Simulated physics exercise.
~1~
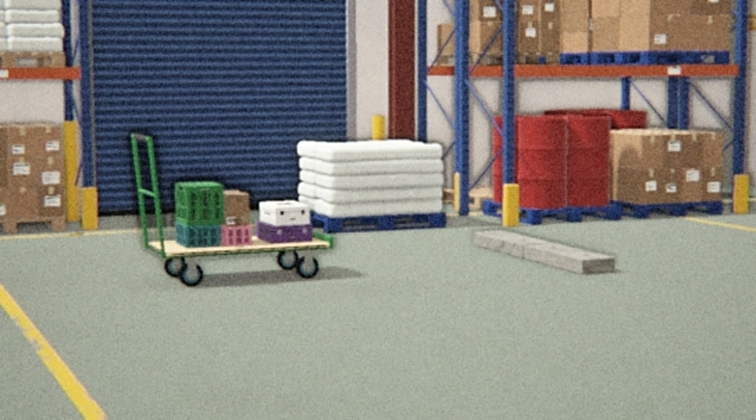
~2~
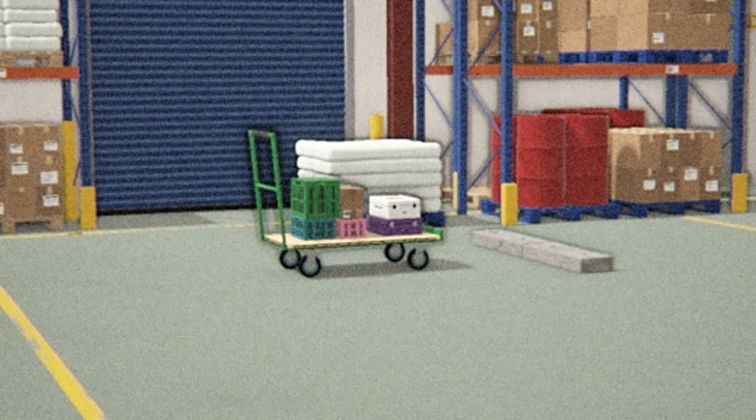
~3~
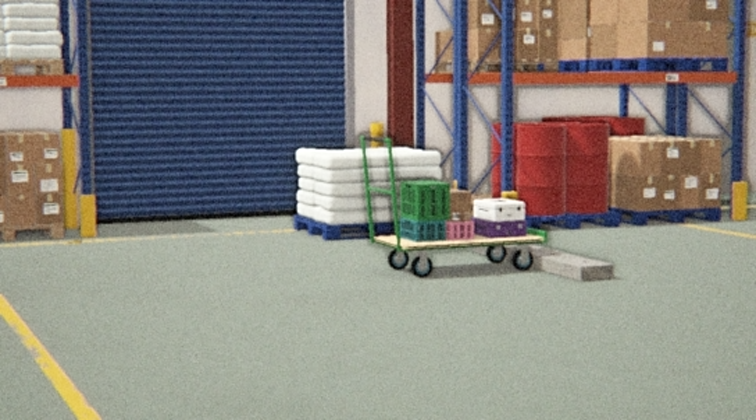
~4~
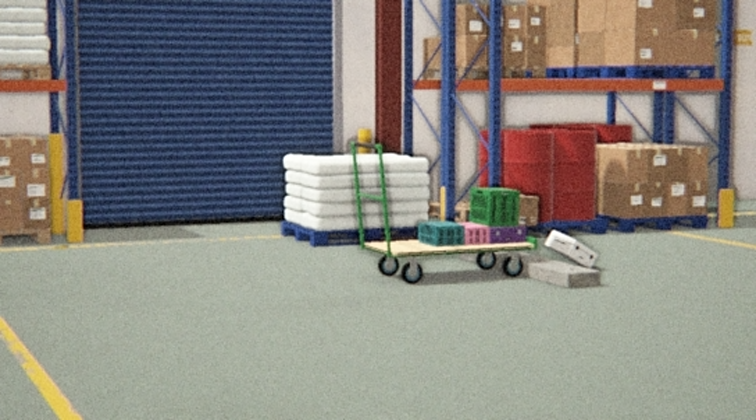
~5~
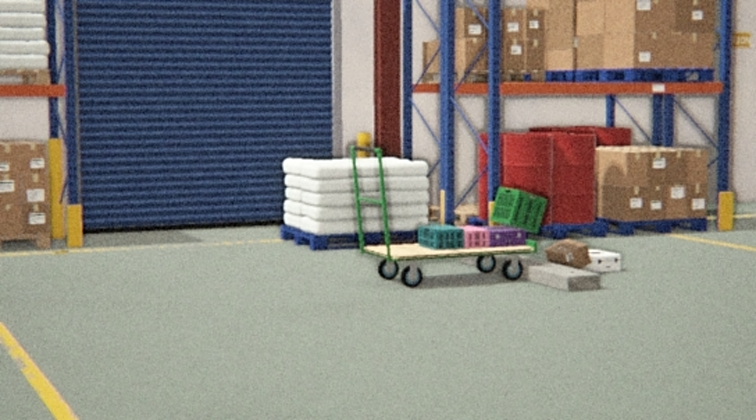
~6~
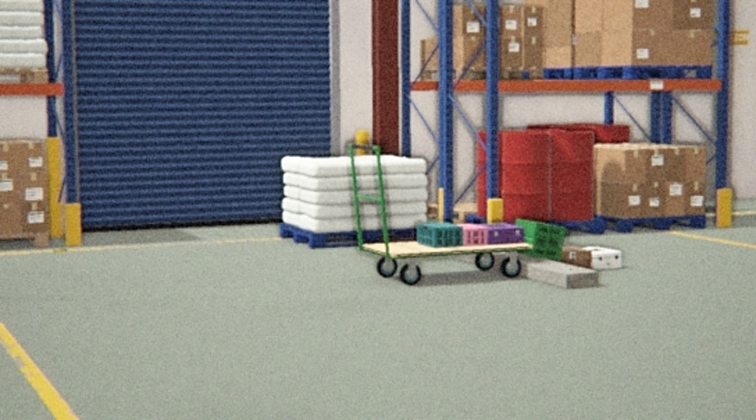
To begin with, a green-handled flat trolley carrying stacked crates, a brown carton and a white toolbox rolls to the right across a warehouse floor, with no one pushing it. It passes a blue shutter and a pallet of white sacks, nearing a low grey kerb. At the kerb it stops short, and the upper items keep going as the white toolbox tips over the front. The brown carton follows, landing on its side, and the green crate topples after them. Finally, those three lie past the trolley's front edge, while the teal crate, pink crate and purple toolbox remain on the deck.
